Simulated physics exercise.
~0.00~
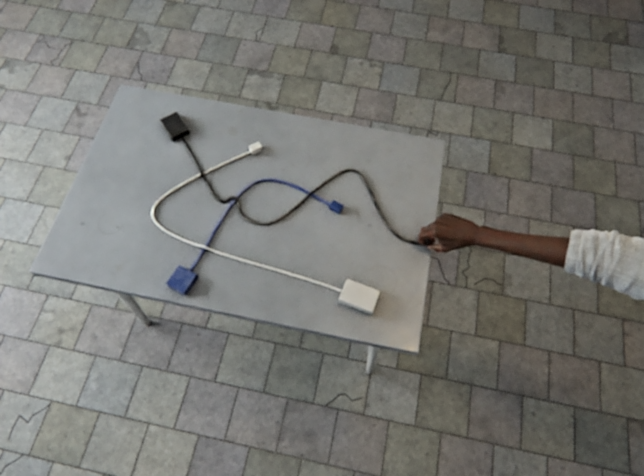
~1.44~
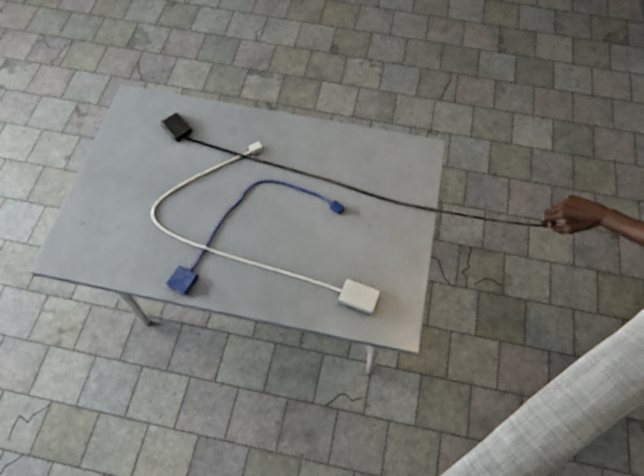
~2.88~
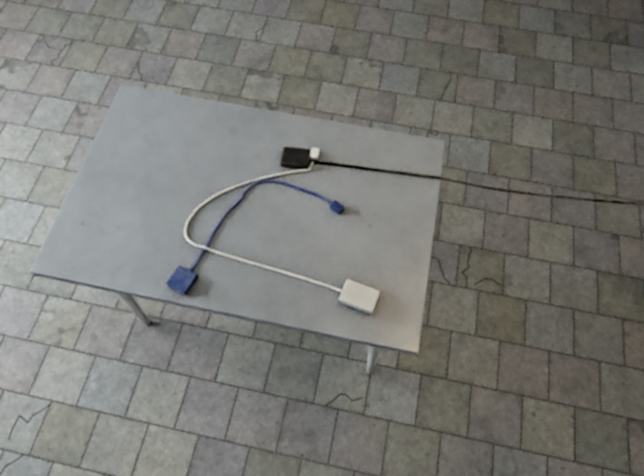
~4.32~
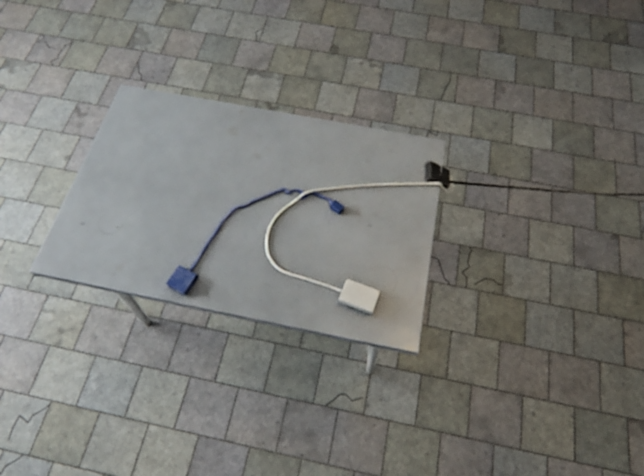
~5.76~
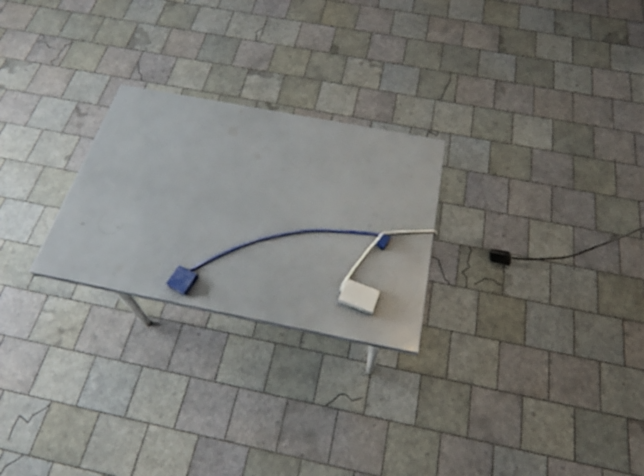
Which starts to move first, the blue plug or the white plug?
The white plug moves first, carried to the right with the black charger while the blue plug is still in place. The blue plug only shifts later, by the time the black charger is off the table.
